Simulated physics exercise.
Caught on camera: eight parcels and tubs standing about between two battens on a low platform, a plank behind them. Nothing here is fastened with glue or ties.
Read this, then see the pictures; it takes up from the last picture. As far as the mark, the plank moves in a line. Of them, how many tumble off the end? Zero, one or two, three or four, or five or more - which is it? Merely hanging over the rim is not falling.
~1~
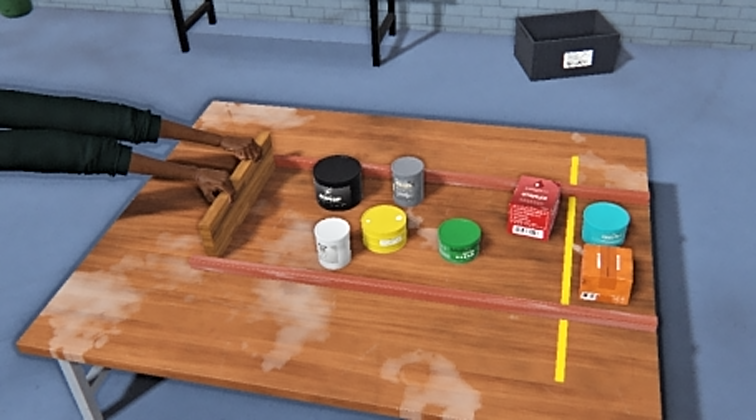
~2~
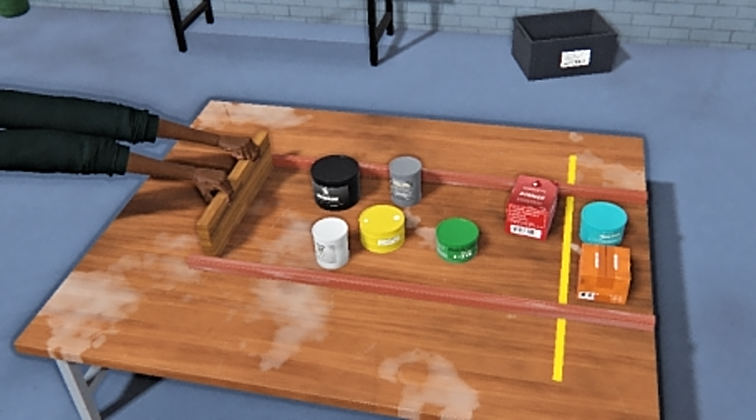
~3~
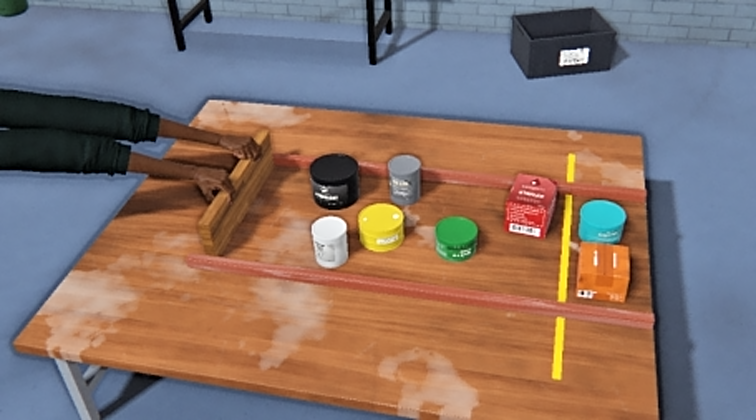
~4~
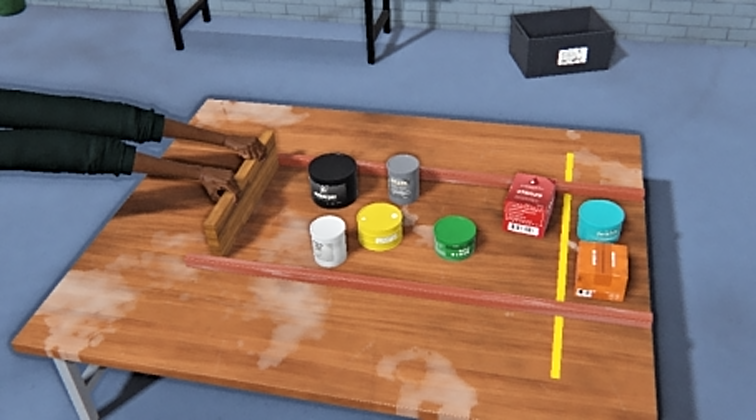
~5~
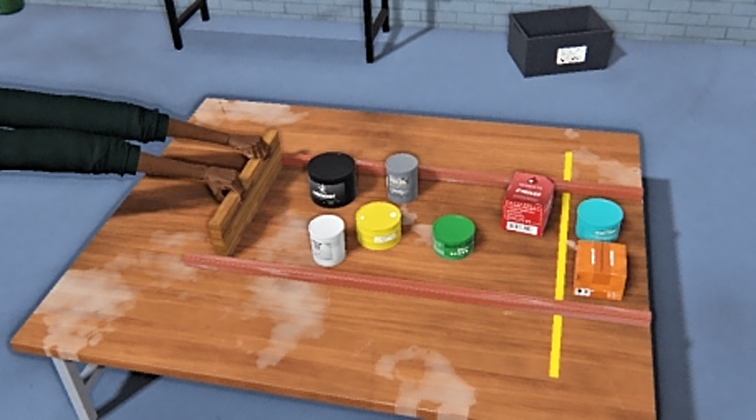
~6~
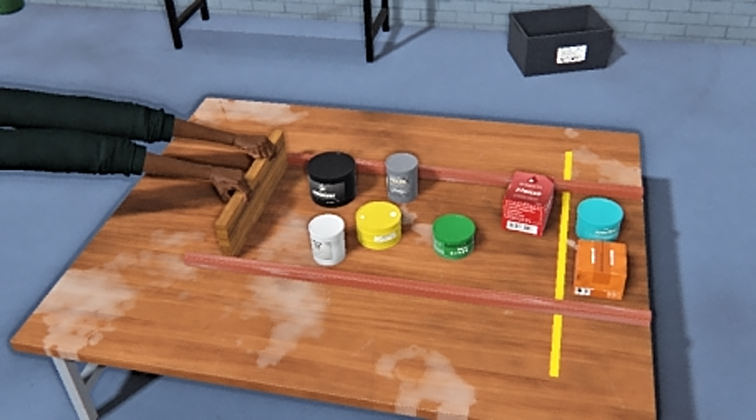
The right band is one or two.
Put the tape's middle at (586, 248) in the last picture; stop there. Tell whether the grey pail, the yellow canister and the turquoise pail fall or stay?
The grey pail keeps its place; the yellow canister keeps its place; and the turquoise pail is gone.
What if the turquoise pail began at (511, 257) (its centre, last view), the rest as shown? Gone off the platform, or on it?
Put there, it simply holds its spot.
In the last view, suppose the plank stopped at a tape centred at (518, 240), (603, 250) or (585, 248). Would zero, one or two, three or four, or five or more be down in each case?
Going through the places as listed, I'd say no fall at all, then three to four, then either three or four.
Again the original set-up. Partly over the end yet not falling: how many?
The number overhanging is 2.
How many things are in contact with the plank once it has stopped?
At rest, 4 are in contact.
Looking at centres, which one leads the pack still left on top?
The red box, it is.
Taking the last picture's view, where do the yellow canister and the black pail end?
They come to rest around (586, 251) and (592, 215).
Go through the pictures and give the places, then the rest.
Orange parcel (606, 274); turquoise pail (605, 227); red box (535, 208); plank (241, 193); tape (569, 250), in the first frame.
Turquoise pail (602, 226); grey pail (406, 182), in the second frame.
Red box (531, 206); green pail (456, 240), in the third frame.
Orange parcel (601, 271); yellow canister (380, 227), in the fourth frame.
Turquoise pail (598, 222); white pail (328, 241), in the fifth frame.
Orange parcel (600, 269); turquoise pail (598, 222); red box (529, 203); plank (255, 192); tape (563, 245), in the sixth frame.
Soon after, none off yet; orange parcel at rest near (600, 269); turquoise pail at rest near (598, 222); red box at rest near (529, 203).
After that, none off yet; orange parcel at rest near (600, 269); turquoise pail at rest near (598, 222); red box displaced a little near (538, 204).
In the end, the number that fall off is one or two; gone, turquoise pail and orange parcel.
